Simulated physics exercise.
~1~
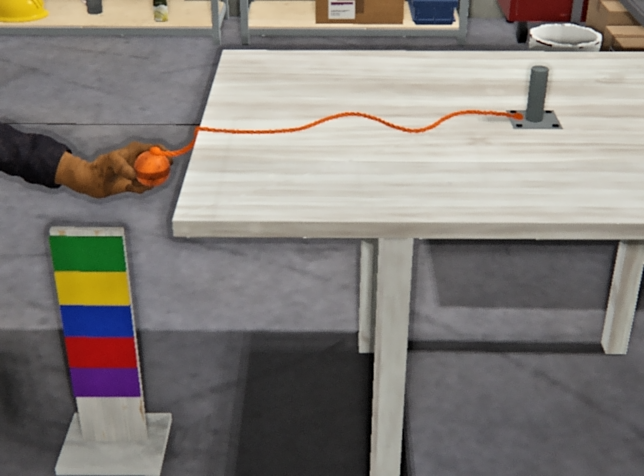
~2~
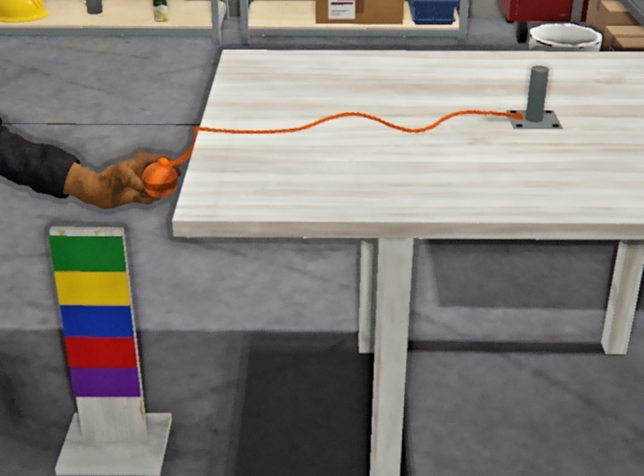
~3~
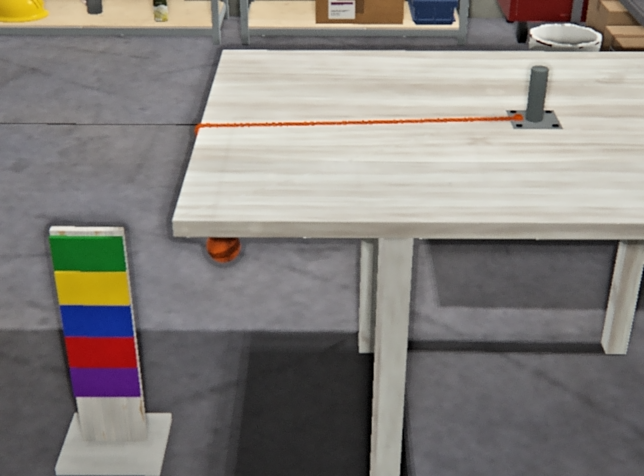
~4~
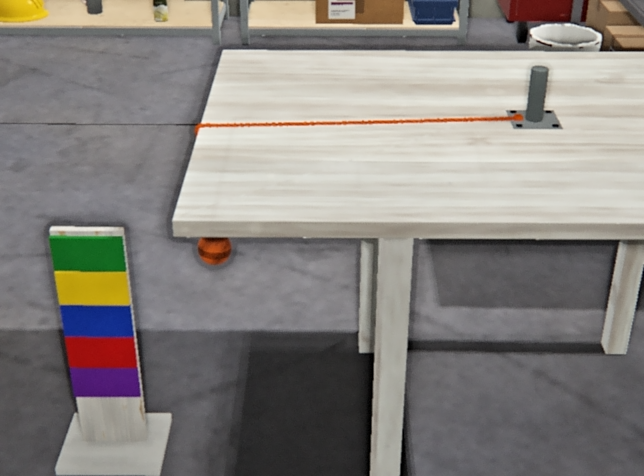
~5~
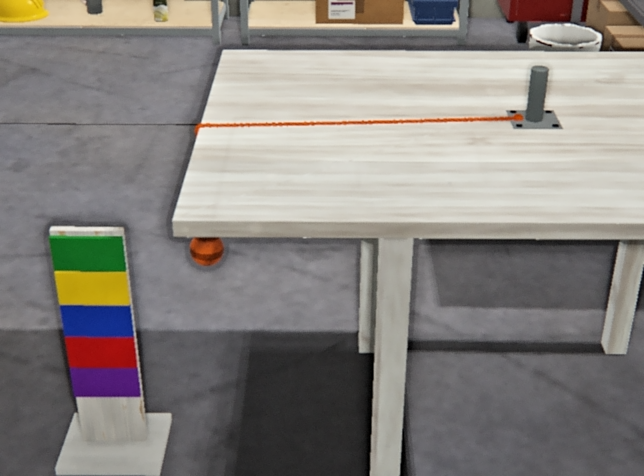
Orange ball on a slack cord leaving a hand, then hanging below the table edge level with the striped board's green band.
